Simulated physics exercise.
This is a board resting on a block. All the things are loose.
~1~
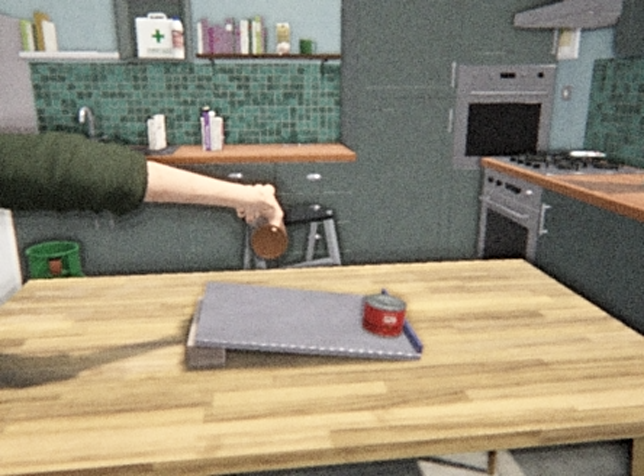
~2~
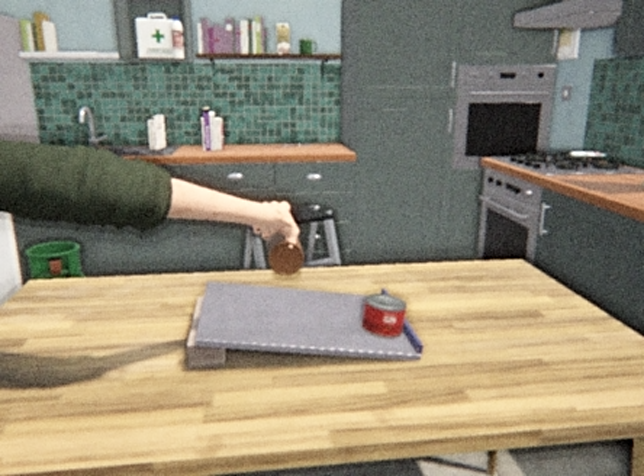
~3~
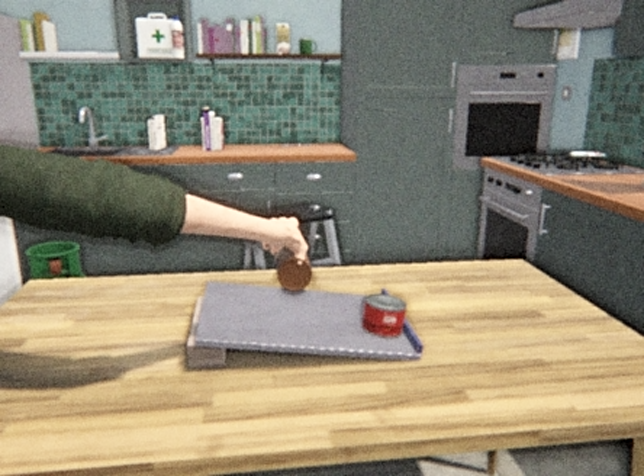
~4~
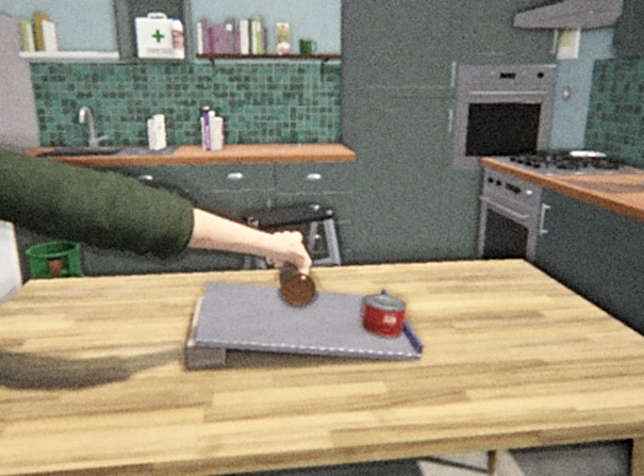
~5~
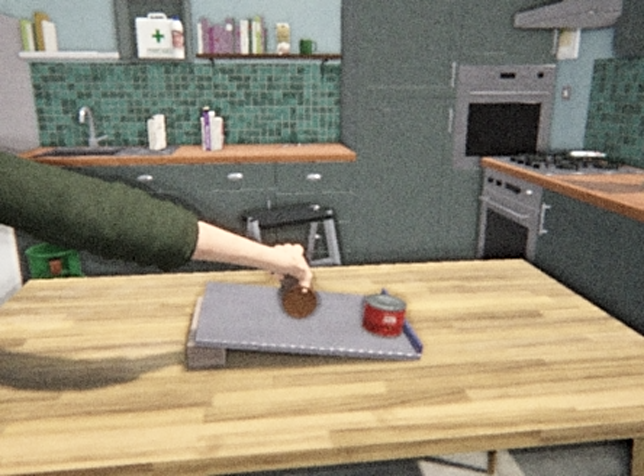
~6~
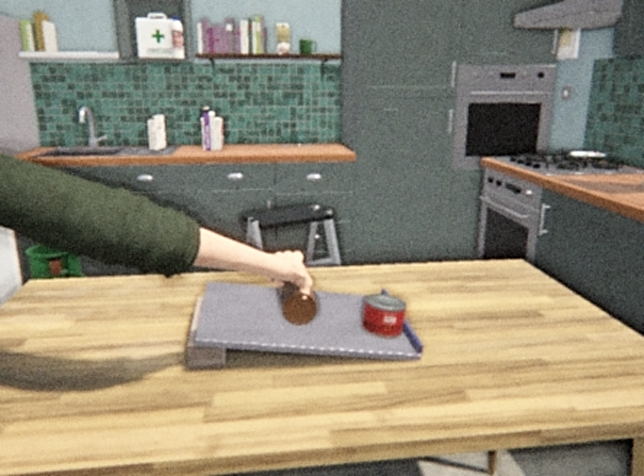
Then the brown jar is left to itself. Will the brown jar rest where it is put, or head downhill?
In the end the brown jar runs down the board.
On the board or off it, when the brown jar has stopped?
It is still on the board.
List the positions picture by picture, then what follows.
The first frame shows still above its spot; brown jar (268, 234); red tub (384, 316).
The second frame shows still above its spot; brown jar (284, 250); red tub (384, 316).
The third frame shows still above its spot; brown jar (293, 266); red tub (384, 316).
The fourth frame shows still above its spot; brown jar (296, 279); red tub (384, 316).
The fifth frame shows still above its spot; brown jar (297, 292); red tub (384, 316).
The sixth frame shows in place under the hand; brown jar (297, 298); red tub (384, 316).
Then, 0.40 s on from there, brown jar shifted a little near (313, 300).
Then, 0.50 s on from there, brown jar shifted about its own width near (325, 301).
Then, 0.60 s on from there, brown jar shifted about its own width near (341, 302).
Then, 0.80 s on from there, brown jar shifted well along near (353, 303).
In the end, moved from the start, brown jar; red tub unmoved. At the end, from the last picture's camera, brown jar near (354, 303). The brown jar goes downhill.
